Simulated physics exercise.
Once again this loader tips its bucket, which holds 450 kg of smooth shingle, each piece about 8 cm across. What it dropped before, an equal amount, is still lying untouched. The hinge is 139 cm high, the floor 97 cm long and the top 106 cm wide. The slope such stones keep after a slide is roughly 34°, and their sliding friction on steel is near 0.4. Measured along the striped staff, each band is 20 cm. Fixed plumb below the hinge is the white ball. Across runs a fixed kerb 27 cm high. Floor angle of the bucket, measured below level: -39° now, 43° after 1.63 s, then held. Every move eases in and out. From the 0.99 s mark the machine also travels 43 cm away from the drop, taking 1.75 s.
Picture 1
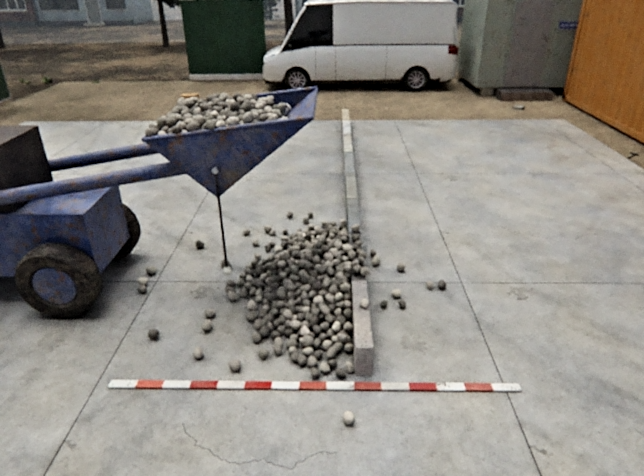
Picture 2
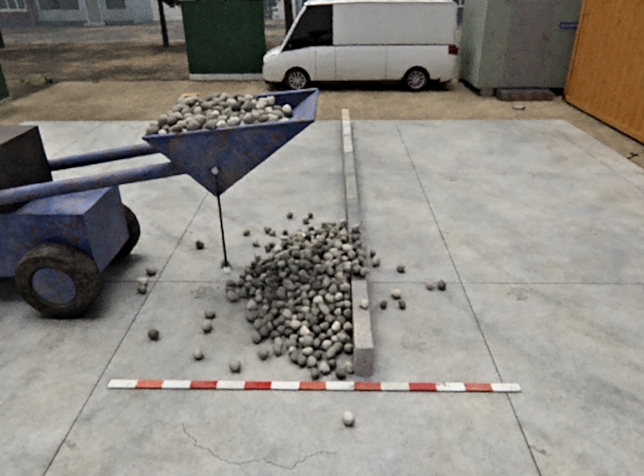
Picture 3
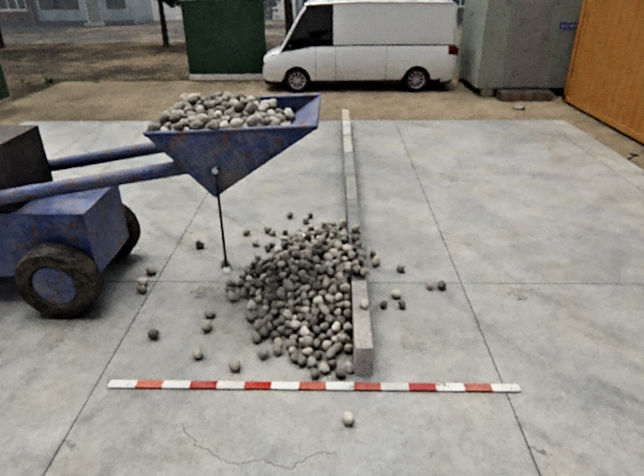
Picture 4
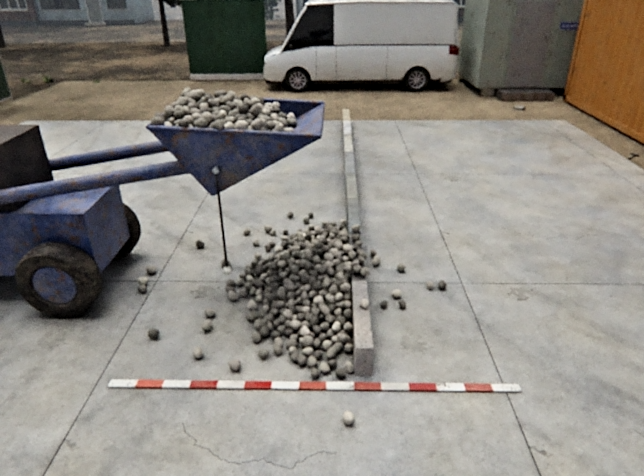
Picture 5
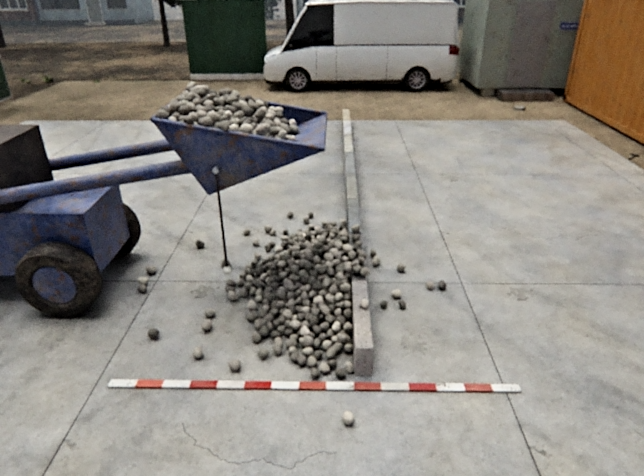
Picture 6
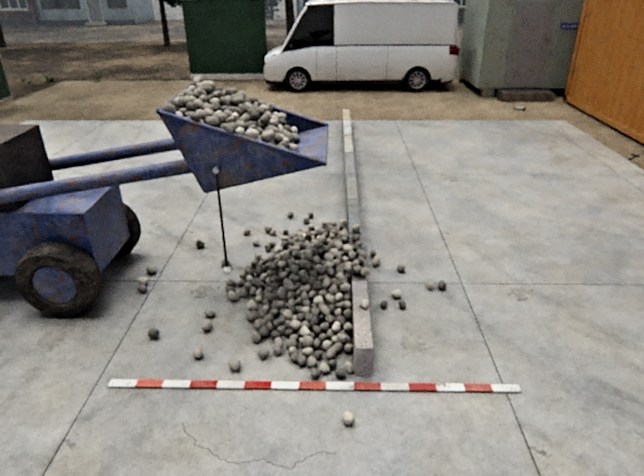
Blue loader bucket full of rounded grey stones slowly tilting forward above a stone pile lying against a low kerb.
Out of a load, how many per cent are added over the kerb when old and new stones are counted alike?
Around 11 per cent.
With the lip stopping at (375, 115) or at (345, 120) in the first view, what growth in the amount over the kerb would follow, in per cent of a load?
The first position would add some 75 per cent, the second some 40.
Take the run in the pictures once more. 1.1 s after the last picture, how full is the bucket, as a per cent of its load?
Near 15 per cent of the load is held.
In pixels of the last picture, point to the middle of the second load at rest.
The middle lies near (311, 268) in the last picture.
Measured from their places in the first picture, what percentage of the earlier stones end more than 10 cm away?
25 per cent.
Then, 0.6 s after the last picture the floor is at 30°; in per cent of one load, 93 in the bucket, 106 on this side of the kerb, 1 over the kerb; the foremost stones are at (400, 281).
Then, 1.1 s after the last picture the floor is at 43°; in per cent of one load, 16 in the bucket, 179 on this side of the kerb, 6 over the kerb; the foremost stones are at (410, 274).
Then, 2.6 s after the last picture the floor is at 43°; in per cent of one load, 0 in the bucket, 189 on this side of the kerb, 12 over the kerb; the foremost stones are at (491, 286).
Then, 5.3 s after the last picture the floor is at 43°; in per cent of one load, 0 in the bucket, 189 on this side of the kerb, 12 over the kerb; the foremost stones are at (491, 286). Net gain over the kerb, 11.
